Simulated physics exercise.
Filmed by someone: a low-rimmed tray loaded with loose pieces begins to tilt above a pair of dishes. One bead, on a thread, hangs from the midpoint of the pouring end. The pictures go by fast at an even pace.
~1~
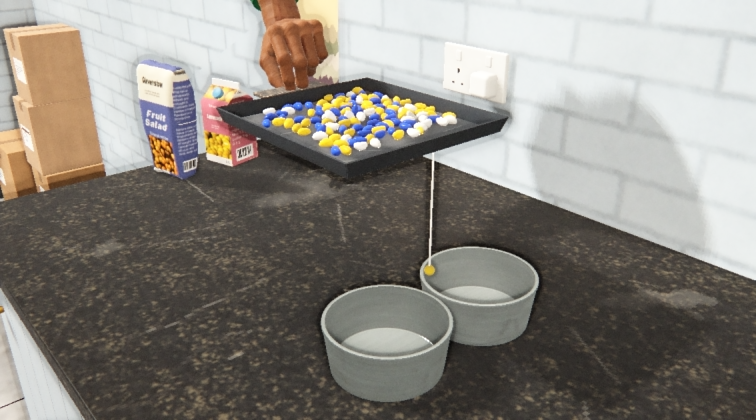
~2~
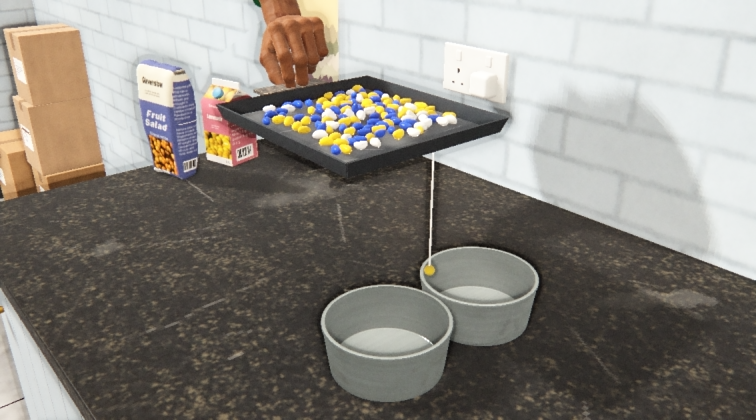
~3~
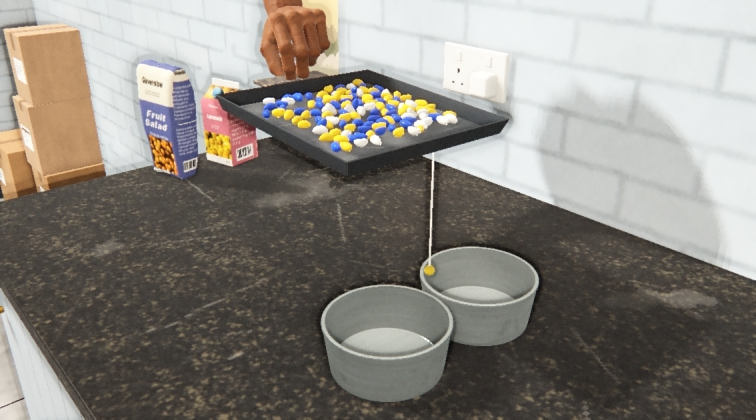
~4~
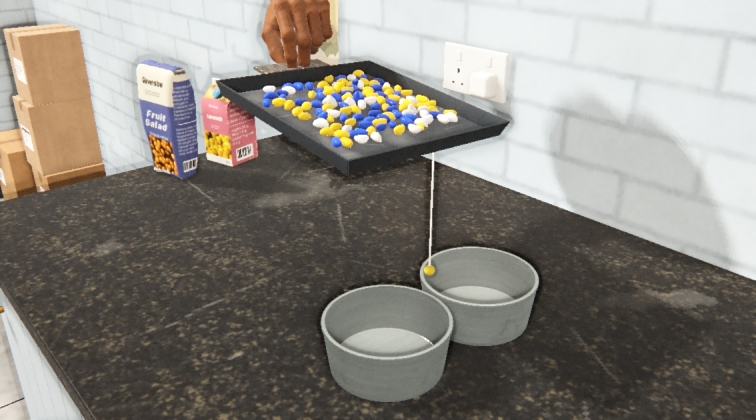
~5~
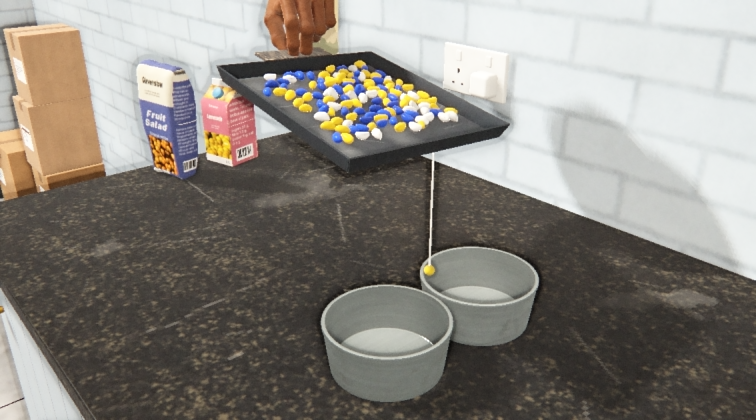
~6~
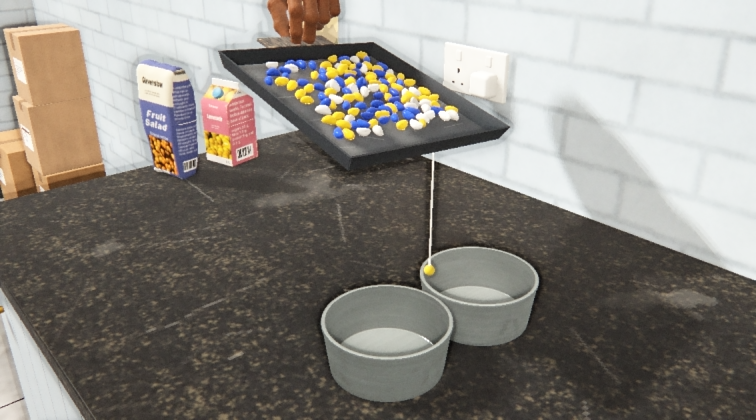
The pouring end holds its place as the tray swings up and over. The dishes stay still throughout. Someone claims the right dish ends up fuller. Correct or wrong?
Correct - the right dish ends fuller.
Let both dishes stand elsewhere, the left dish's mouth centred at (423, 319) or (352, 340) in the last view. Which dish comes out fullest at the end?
In the first try it's the right-side dish, and in the second it's the right-side dish.
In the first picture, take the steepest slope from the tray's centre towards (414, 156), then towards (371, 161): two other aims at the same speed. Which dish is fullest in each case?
Try 1: The left-side dish; try 2: The left-side dish.
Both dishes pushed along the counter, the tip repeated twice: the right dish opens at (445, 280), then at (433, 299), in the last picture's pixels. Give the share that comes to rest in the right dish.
The first position comes out at 40 per cent, the other at 20 per cent.
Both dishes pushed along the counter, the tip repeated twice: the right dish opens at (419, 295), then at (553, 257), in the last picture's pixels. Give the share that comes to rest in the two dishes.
First about 10, then 80 per cent.
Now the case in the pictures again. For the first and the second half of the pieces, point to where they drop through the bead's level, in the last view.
Roughly at (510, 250) first, and then at (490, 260).
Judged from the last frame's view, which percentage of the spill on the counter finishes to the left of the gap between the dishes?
Near 0 per cent.
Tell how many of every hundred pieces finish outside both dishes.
Close to 20 in a hundred.
Just after the last frame, tray tipped steeply; almost all on the tray; just a few in the air.
A moment on, tray tipped right over; roughly half on the tray; about a tenth in the right dish; about a tenth outside both; roughly a third in the air.
Further on, tray tipped past a quarter turn; just a few in the left dish; the larger part in the right dish; roughly a quarter outside both.
When it is over, tray tipped past a quarter turn; just a few in the left dish; the larger part in the right dish; roughly a quarter outside both.
